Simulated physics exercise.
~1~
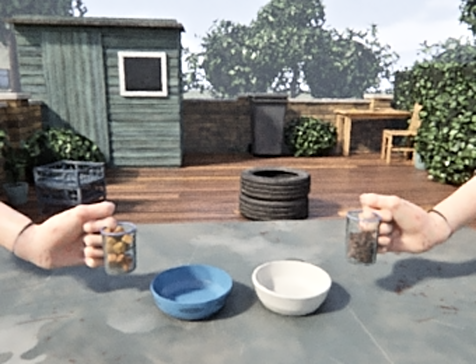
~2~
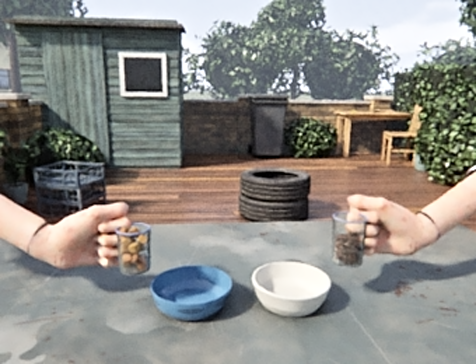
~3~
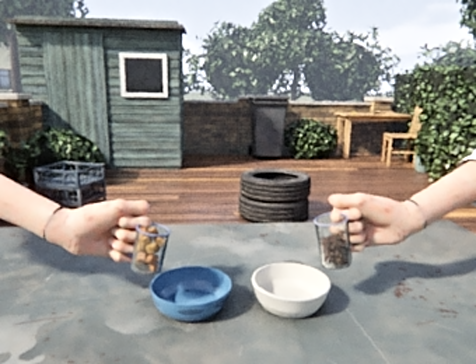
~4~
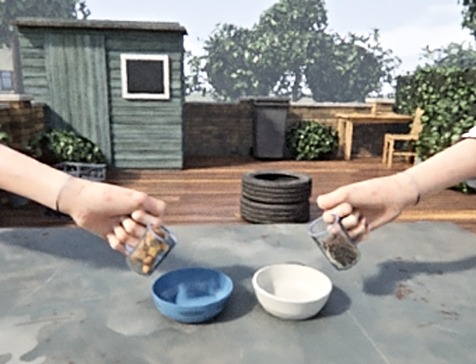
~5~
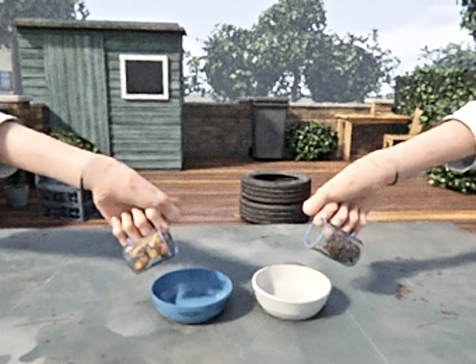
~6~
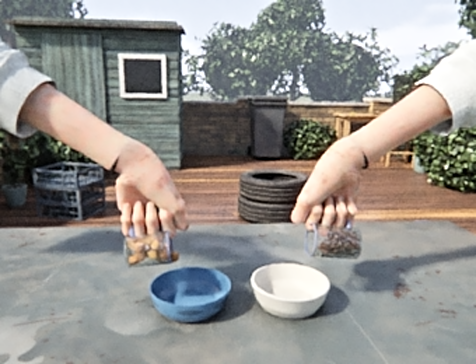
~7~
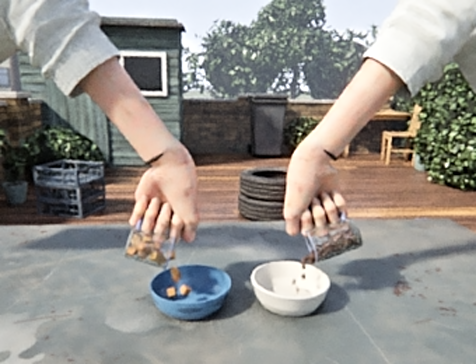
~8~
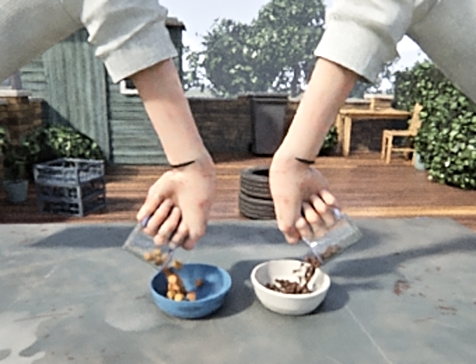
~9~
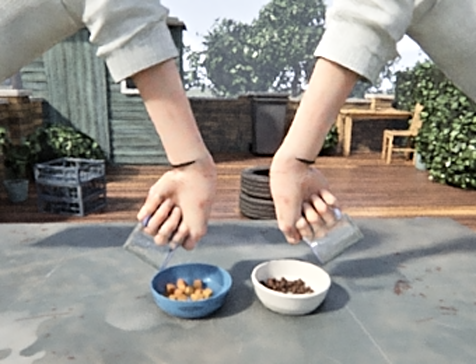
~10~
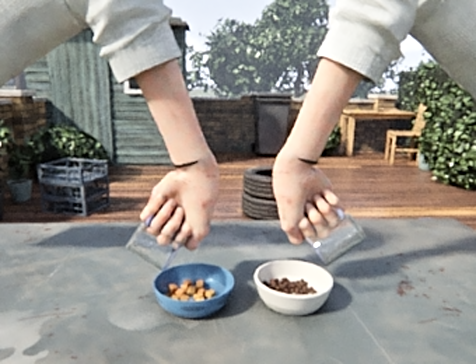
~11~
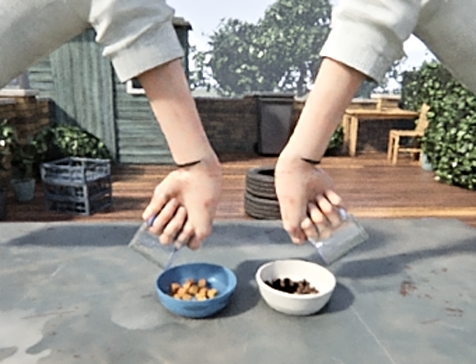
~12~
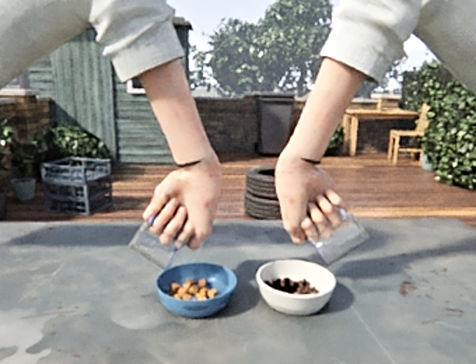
In the video, two hands holding clear cups of small dry pieces move inward over a blue bowl and a white bowl on an outdoor table, then tip the cups, pouring orange-brown pieces into the left bowl and dark ones into the right, with everything landing inside.
